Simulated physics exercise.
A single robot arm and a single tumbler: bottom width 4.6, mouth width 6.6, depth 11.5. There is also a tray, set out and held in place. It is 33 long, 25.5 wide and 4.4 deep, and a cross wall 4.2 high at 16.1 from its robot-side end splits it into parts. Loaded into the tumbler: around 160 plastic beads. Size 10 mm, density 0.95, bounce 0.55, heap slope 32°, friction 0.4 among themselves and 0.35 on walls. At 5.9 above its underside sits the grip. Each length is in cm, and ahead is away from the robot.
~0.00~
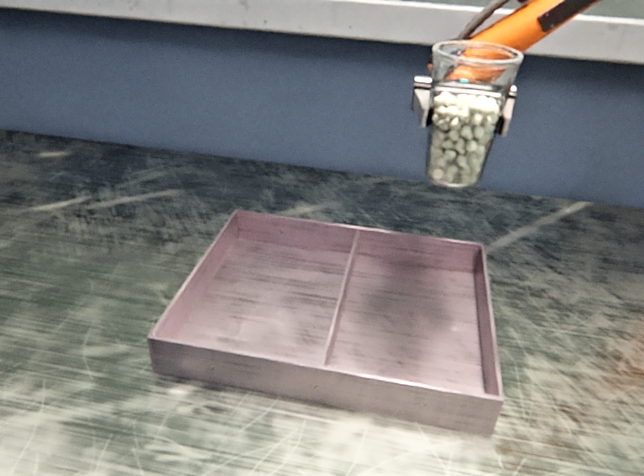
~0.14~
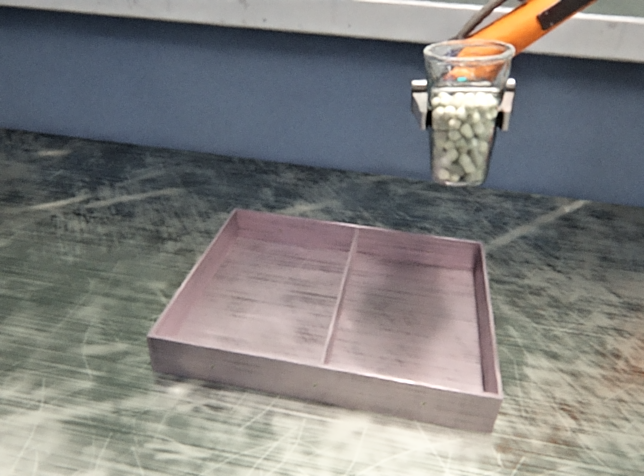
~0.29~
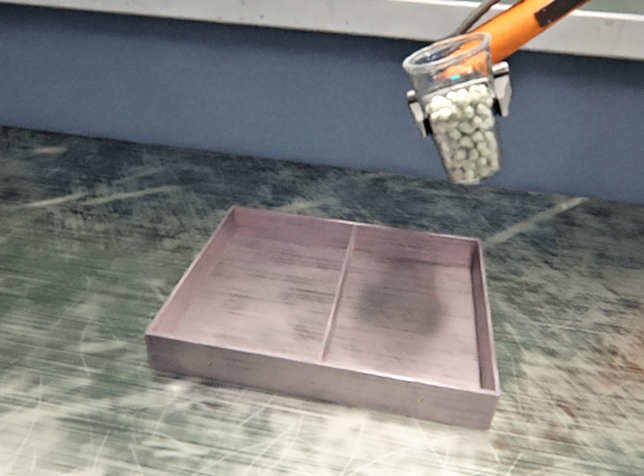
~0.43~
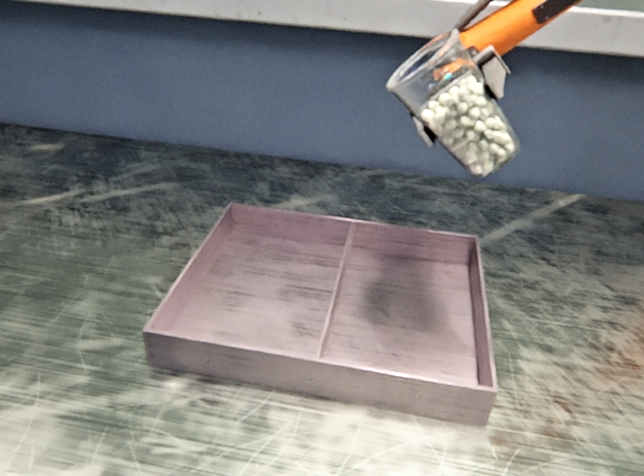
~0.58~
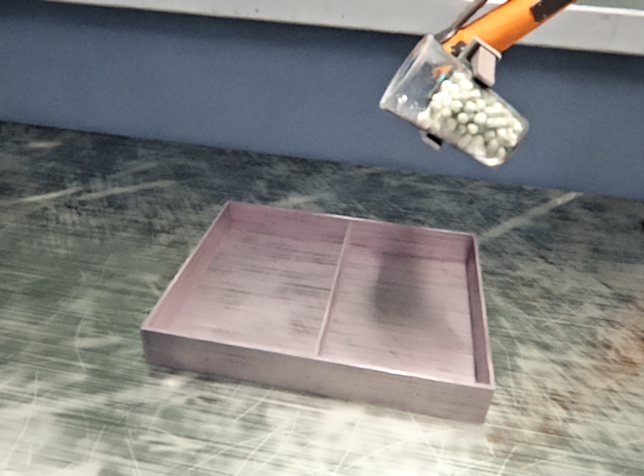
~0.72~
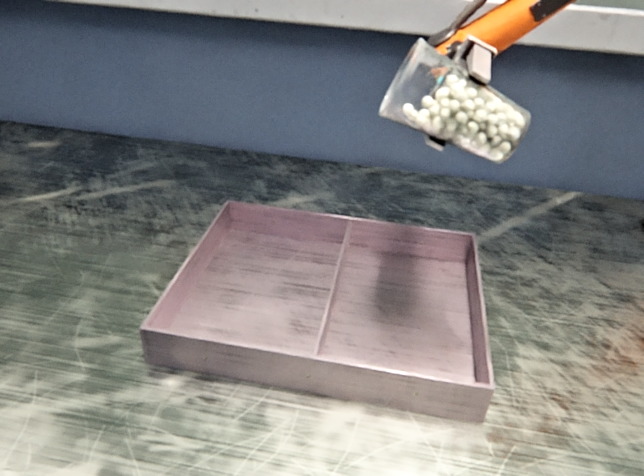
An orange robot arm held a clear tumbler of pale beads above a divided, pinkish tray, then steadily tilted it over to the left until it lay nearly sideways, the beads shifting inside.
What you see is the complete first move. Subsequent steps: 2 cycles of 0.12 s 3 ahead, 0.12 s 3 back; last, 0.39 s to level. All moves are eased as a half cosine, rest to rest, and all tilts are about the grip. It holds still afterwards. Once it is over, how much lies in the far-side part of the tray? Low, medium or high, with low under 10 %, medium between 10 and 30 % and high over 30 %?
Low.
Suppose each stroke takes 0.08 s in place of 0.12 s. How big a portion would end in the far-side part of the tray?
I'd expect close to 15 per cent then.
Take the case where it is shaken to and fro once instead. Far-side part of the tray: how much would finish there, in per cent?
5 %.
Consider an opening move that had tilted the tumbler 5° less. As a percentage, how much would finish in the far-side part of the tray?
About 0 percent.
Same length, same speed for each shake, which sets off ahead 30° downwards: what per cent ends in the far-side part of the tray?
I'd reckon around 0 per cent.
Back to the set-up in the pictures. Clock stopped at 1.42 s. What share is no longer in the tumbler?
Close to 10 per cent of the load is out.
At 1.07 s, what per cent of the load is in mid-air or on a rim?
I'd put it near 4 per cent.
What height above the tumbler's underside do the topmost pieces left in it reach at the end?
Height at rest: Approx. 9.0 cm.
After 1.07 s, tilted 68° forward, highest piece 26 above the table; 156 in the tumbler, 1 in the far-side part, 6 in flight or on a rim.
After 1.42 s, tilted 28° forward, highest piece 29 above the table; 143 in the tumbler, 11 in the far-side part, 9 in the robot-side part.
After 1.79 s, level, highest piece 29 above the table; 143 in the tumbler, 11 in the far-side part, 9 in the robot-side part.
After 2.84 s, level, highest piece 29 above the table; 143 in the tumbler, 11 in the far-side part, 9 in the robot-side part.
In the end, 143 in the tumbler, 11 in the far-side part, 9 in the robot-side part. That is 7 % in the far-side part of the tray.
